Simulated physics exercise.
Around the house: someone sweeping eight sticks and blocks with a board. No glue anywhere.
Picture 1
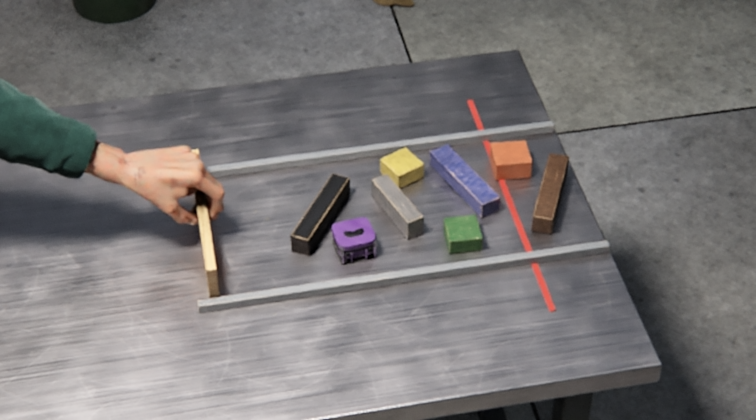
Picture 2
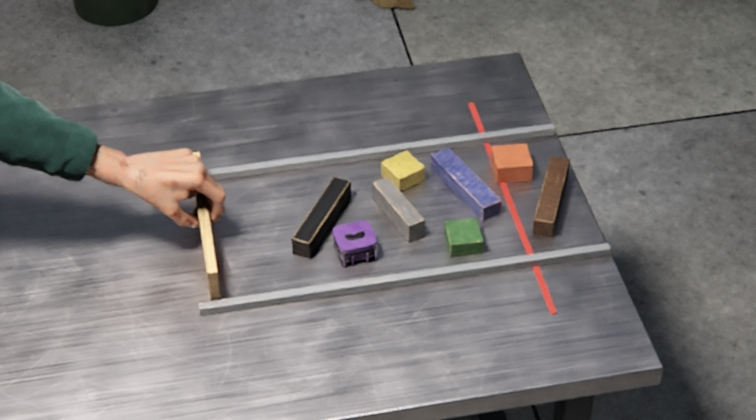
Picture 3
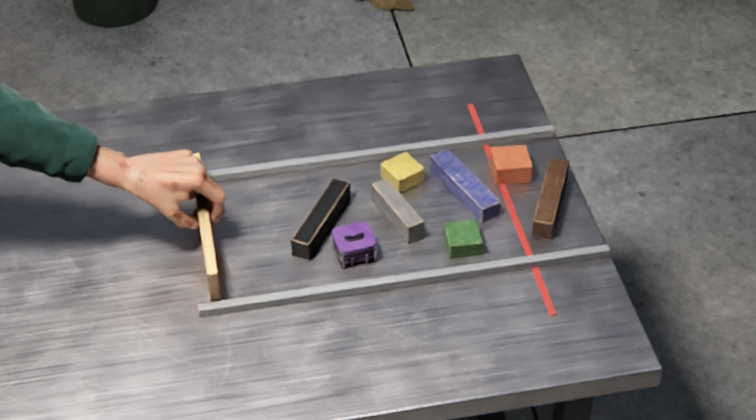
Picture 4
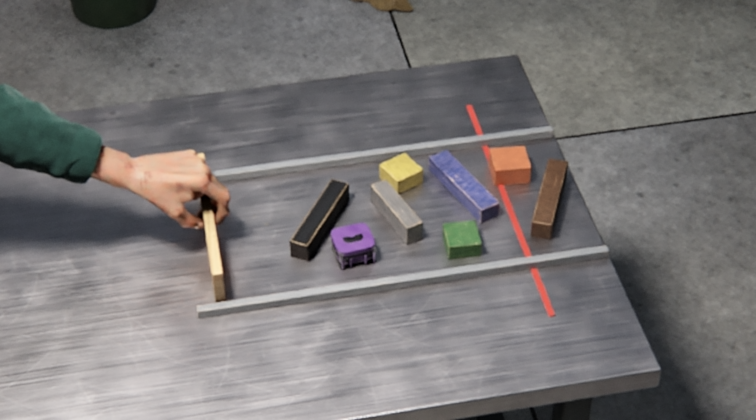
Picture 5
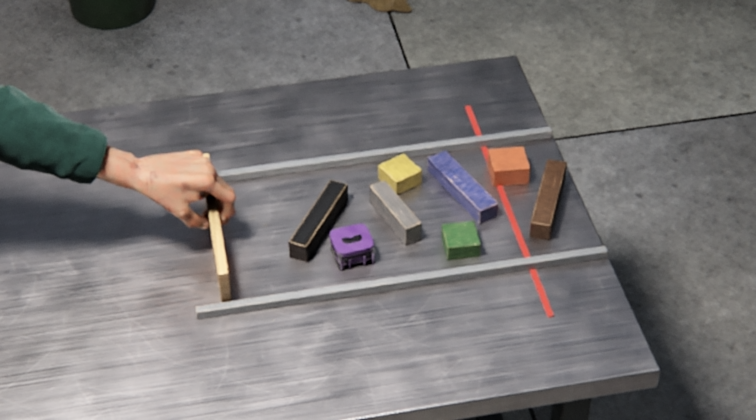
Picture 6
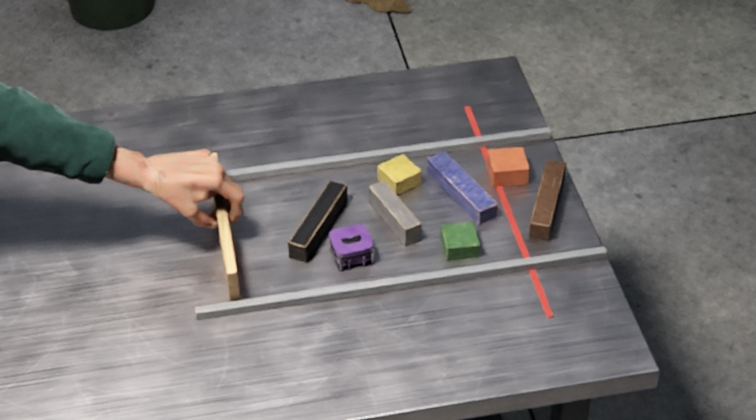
At the start, a hand in a green sleeve holds a wooden board upright at the left of a dark table, with eight sticks and blocks lying between two rails. The hand keeps the board nearly still, then slides it slightly right, while the pieces remain essentially in place.
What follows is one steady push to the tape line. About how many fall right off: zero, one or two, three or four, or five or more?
The number that fall off is one or two.
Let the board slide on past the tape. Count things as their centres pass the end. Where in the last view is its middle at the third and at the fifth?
At (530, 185) for the third, at (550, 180) for the fifth.
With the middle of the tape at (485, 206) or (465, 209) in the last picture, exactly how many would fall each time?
It would be 0 and 0.
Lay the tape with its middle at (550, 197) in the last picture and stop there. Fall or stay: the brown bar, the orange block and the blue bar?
The brown bar comes down; the orange block falls; the blue bar tumbles off.
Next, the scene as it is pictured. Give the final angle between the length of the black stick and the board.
About 0°.
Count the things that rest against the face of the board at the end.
In contact: 3.
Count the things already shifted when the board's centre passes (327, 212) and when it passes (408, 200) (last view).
At the one place 2, at the other 6.
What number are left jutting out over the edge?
Overhanging: 0.
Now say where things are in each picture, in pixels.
The first frame shows brown bar (551, 193); orange block (511, 160); blue bar (464, 180); board (204, 223); tape (508, 197).
The second frame shows orange block (512, 163); black stick (322, 217).
The third frame shows blue bar (465, 185); green block (463, 239).
The fourth frame shows brown bar (550, 198); purple case (353, 247).
The fifth frame shows orange block (508, 166); grey bar (395, 213).
The sixth frame shows brown bar (548, 199); orange block (508, 167); blue bar (462, 187); board (223, 226); tape (505, 203).
Soon after, none off yet; brown bar at rest near (548, 199); orange block at rest near (508, 167); blue bar at rest near (462, 187).
After that, none off yet; brown bar at rest near (548, 199); orange block at rest near (508, 167); blue bar at rest near (464, 186).
And then, none off yet; brown bar displaced a little near (561, 199); orange block displaced about its own width near (530, 163); blue bar displaced a little near (506, 177).
In the end, the number that fall off is one or two; gone, orange block and brown bar.
